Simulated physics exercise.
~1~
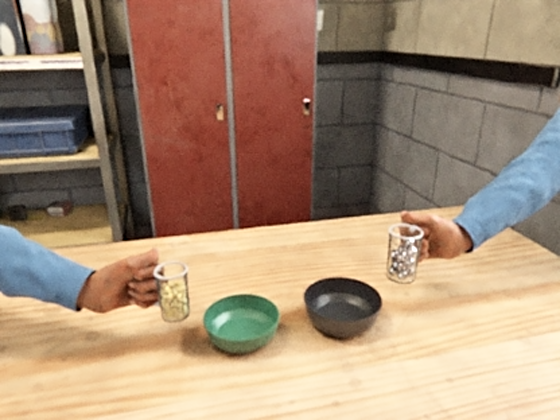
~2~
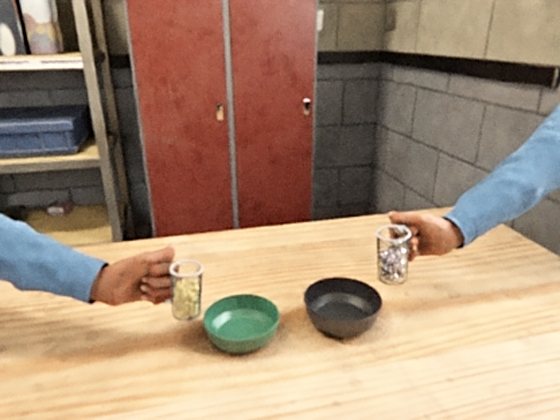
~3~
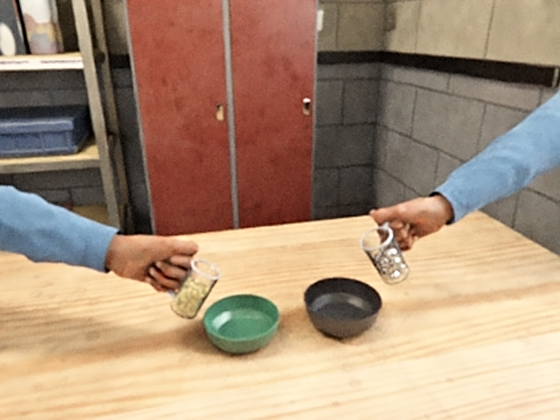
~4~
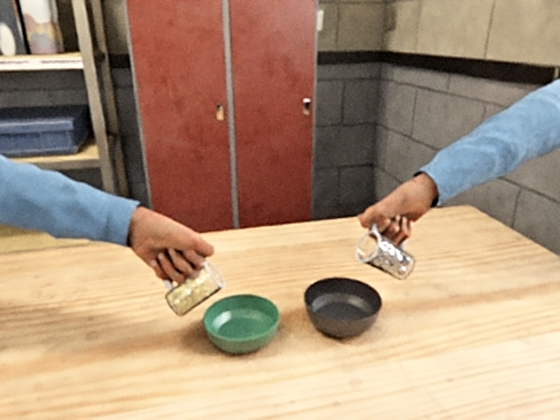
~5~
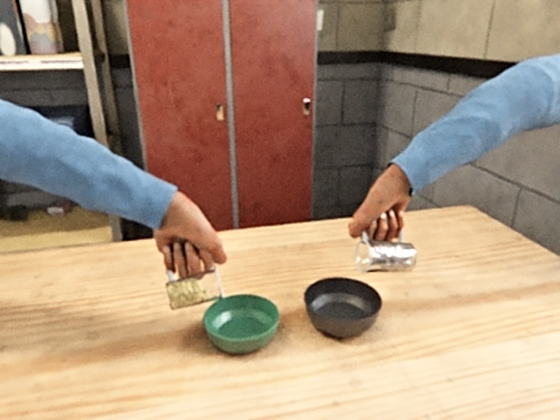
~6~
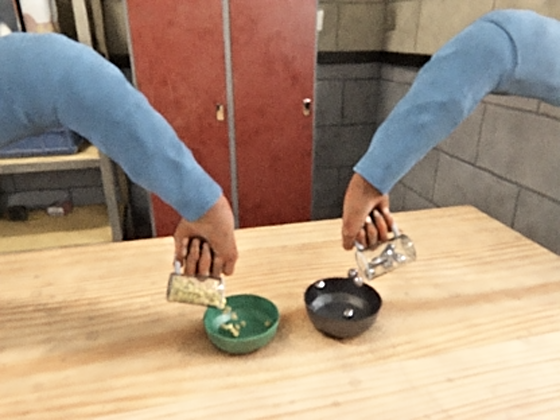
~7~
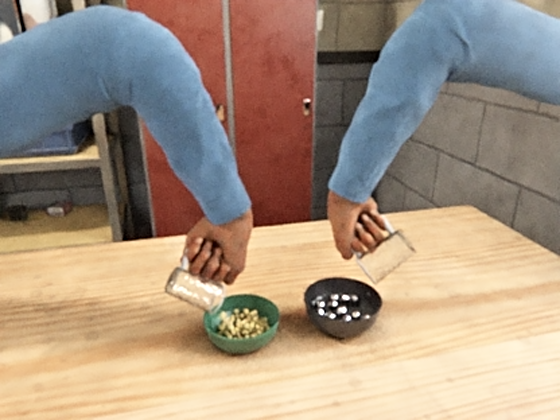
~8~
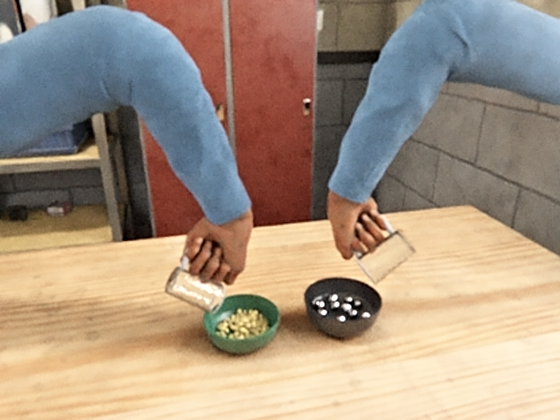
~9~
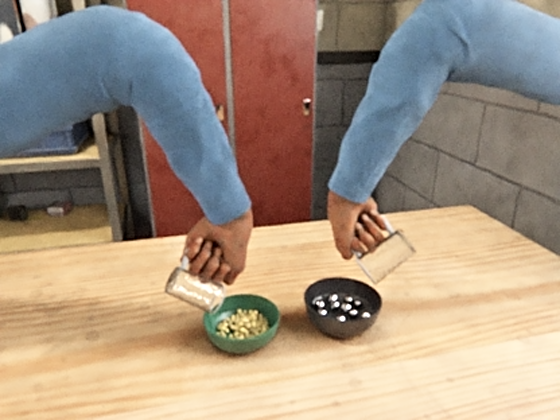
Two blue-sleeved arms reach in from the left and right over a pale wooden table, each hand holding a clear cup of small pieces, yellowish on the left and silvery on the right. A still, slightly raised view shows a green bowl beside a black one, with red lockers, a shelf and a grey block wall behind. The cups move inward, then tilt until they lie on their sides. Pieces begin tumbling into both bowls as the tipping continues. Finally the cups are held upturned, with the yellowish pieces resting in the green bowl and the silvery ones in the black, none on the table.
